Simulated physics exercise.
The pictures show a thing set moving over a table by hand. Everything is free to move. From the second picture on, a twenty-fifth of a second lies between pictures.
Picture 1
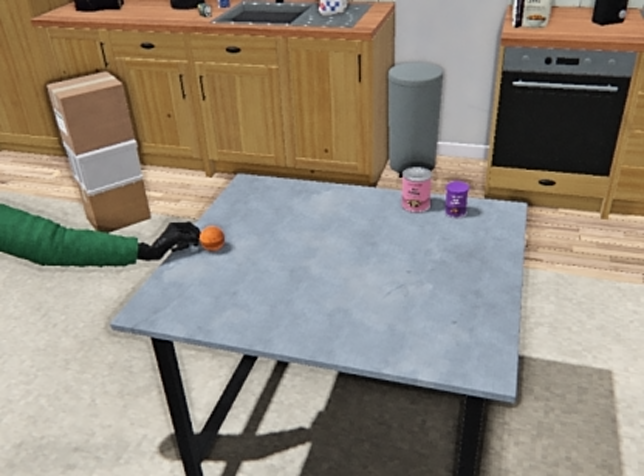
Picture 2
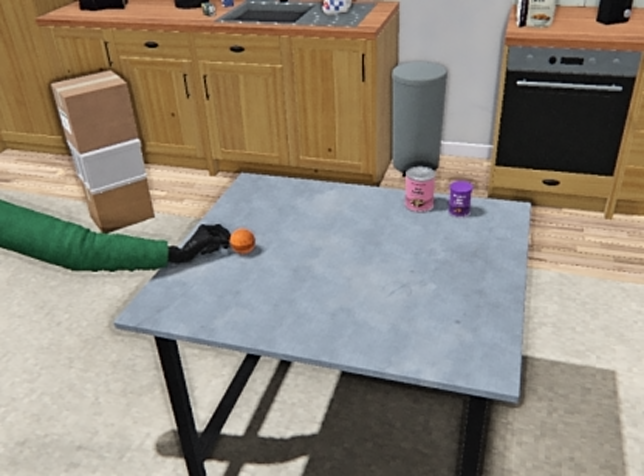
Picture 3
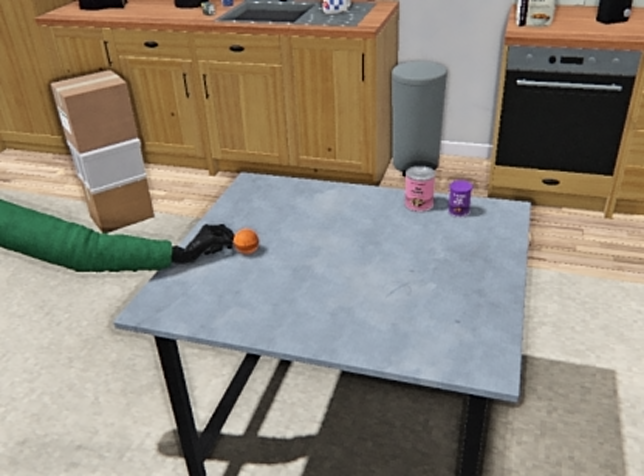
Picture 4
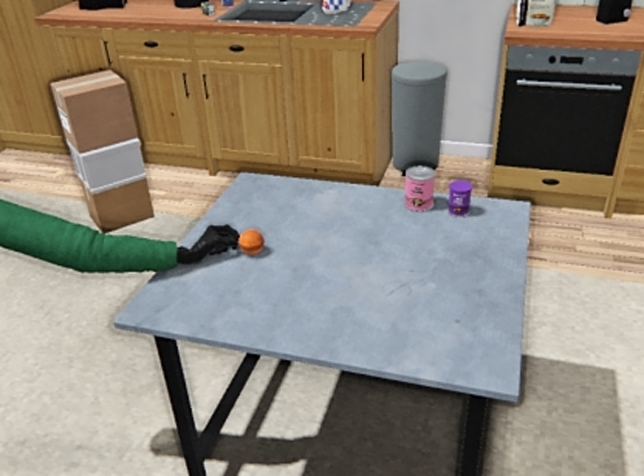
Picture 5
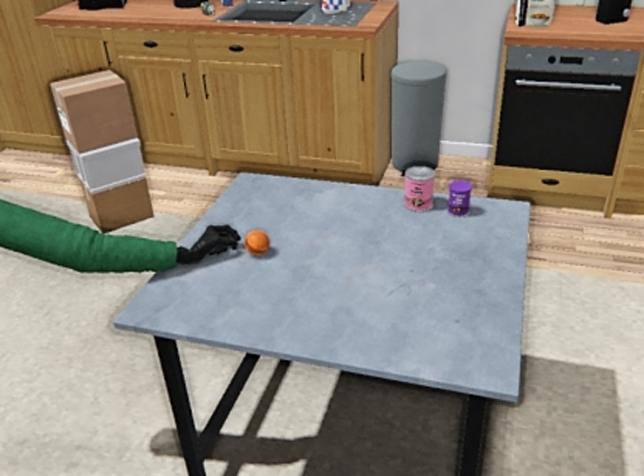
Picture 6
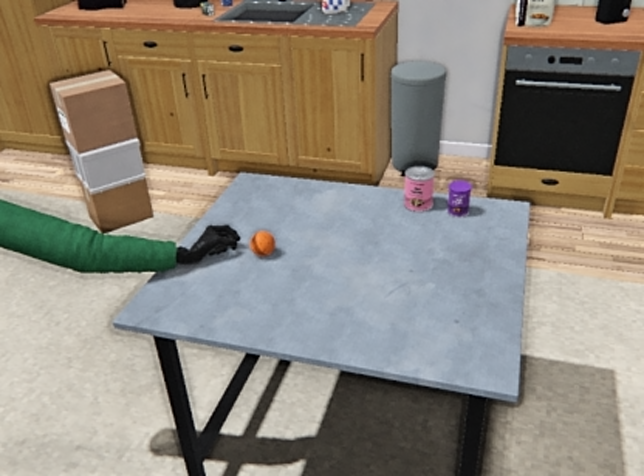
A gloved hand in a green sleeve pushed an orange ball a short way right across a gray table, then stayed put while the ball rolled slowly a little farther from its fingers.
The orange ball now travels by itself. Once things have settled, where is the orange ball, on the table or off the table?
The orange ball is still on the table.
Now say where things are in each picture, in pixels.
In the first frame, under the hand; orange ball (212, 239).
In the second frame, under the hand; orange ball (243, 241).
In the third frame, under the hand; orange ball (247, 241).
In the fourth frame, orange ball (252, 242).
In the fifth frame, orange ball (257, 243) displaced a little.
In the sixth frame, orange ball (263, 244) displaced a little.
Then, 0.10 s past the last view, orange ball displaced about its own width near (275, 246).
Then, 0.20 s past the last view, orange ball displaced about its own width near (286, 247).
Then, 0.40 s past the last view, orange ball displaced well along near (301, 249).
Finally, moved from the start, orange ball. Final places as the last picture's camera would see them, orange ball near (307, 250).
